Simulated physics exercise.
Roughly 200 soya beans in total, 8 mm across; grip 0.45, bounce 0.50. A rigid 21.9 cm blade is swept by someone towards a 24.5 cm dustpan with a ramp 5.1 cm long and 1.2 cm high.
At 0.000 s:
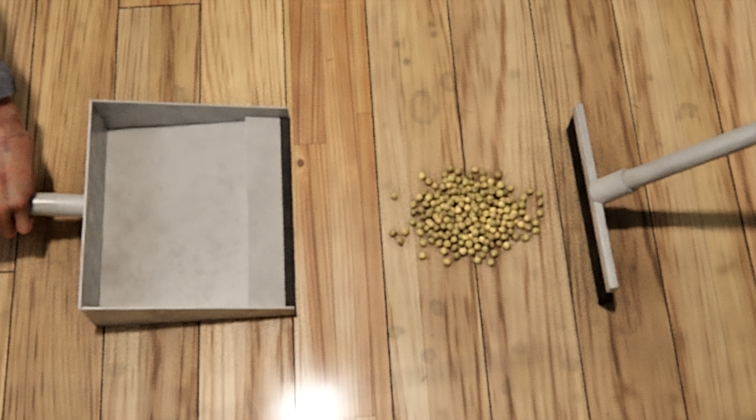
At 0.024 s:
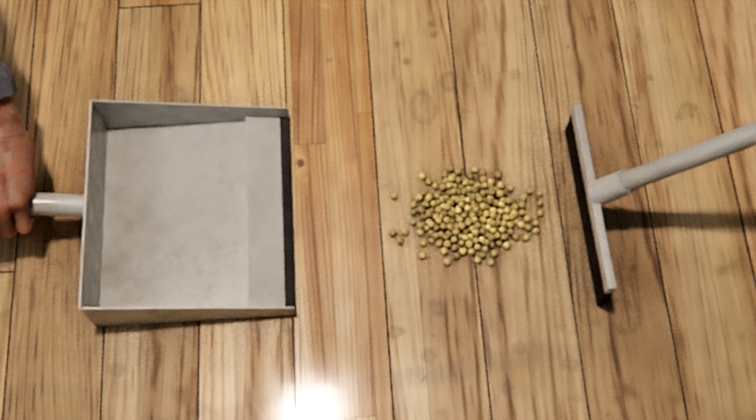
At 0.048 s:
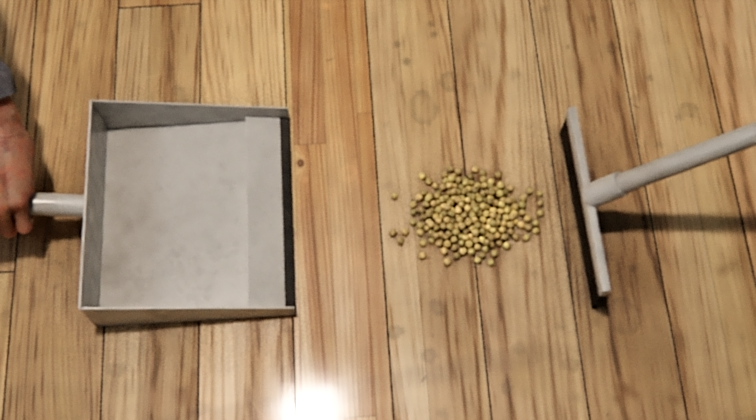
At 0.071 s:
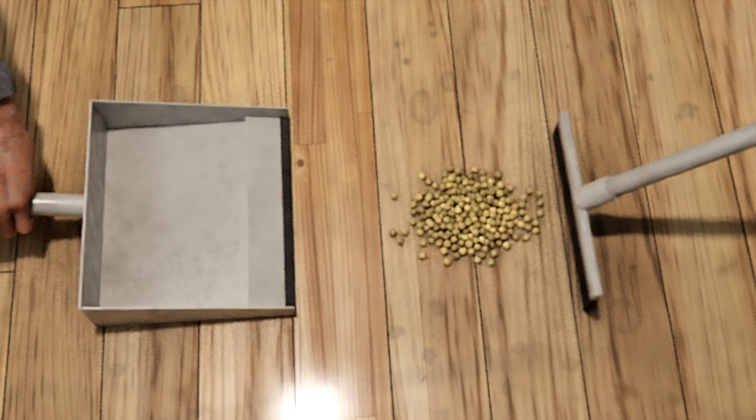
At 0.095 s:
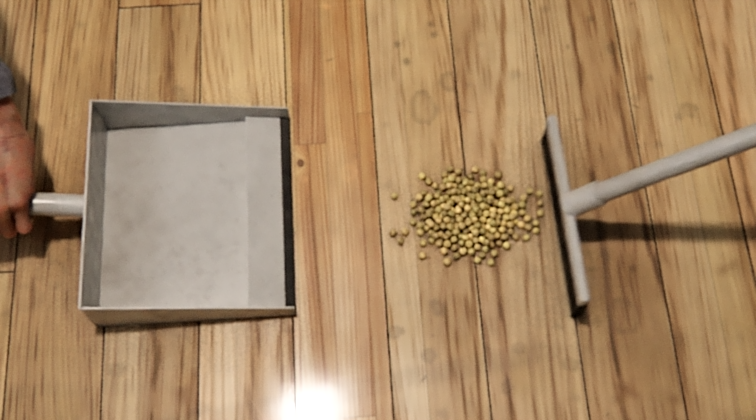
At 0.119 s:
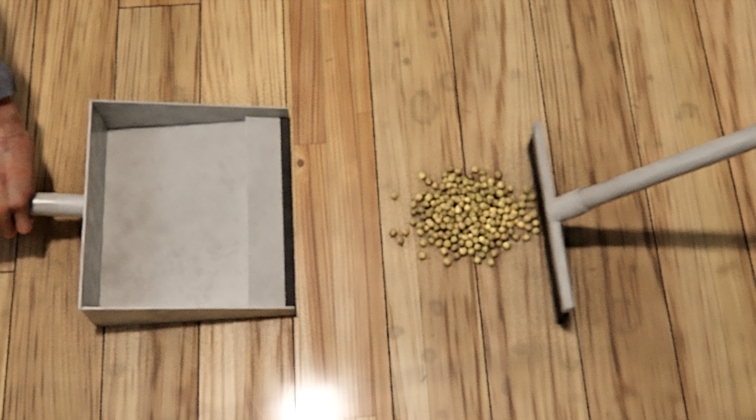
A person's hand at the left edge holds the short handle of a pale grey dustpan lying on a wooden plank floor, seen from above. To the right of the pan sits a loose heap of yellowish-green soya beans, with a light grey, long-handled blade beyond it. The blade slides left and slightly towards the viewer, reaching the heap's right edge, while pan and camera stay still.
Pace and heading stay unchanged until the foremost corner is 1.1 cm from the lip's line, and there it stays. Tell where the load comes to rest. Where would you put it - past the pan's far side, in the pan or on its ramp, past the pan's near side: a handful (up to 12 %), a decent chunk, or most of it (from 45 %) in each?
I'd say far side: A handful, pan: A decent chunk, near side: A decent chunk.
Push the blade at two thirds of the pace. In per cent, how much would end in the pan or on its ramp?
Some 25 %.
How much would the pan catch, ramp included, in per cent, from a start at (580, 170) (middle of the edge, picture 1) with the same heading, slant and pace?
Something close to 50 percent.
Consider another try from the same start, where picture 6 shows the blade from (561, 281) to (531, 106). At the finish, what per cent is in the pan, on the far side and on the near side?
Split: Pan = 55, far = 5, near = 10.
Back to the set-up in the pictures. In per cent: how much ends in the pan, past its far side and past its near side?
The far side gets 0, the pan 35 and the near side 20.
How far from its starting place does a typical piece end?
24 cm, roughly.
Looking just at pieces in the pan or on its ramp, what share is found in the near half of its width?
Roughly 100 per cent.
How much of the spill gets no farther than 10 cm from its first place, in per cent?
I'd say about 0 per cent.
Then, at 0.31 s, middle of the blade 15 cm from the lip; 0 % over the lip, far side 0 %, near side 5 %.
Then, at 0.44 s, middle of the blade 6 cm from the lip; 0 % over the lip, far side 0 %, near side 15 %.
After 0.70 s, middle of the blade 1 cm from the lip; 40 % over the lip, far side 0 %, near side 20 %.
By 1.7 s all is still; far side 0 %, pan 35 %, near side 20 %, in front of the lip or behind the blade 45 %.
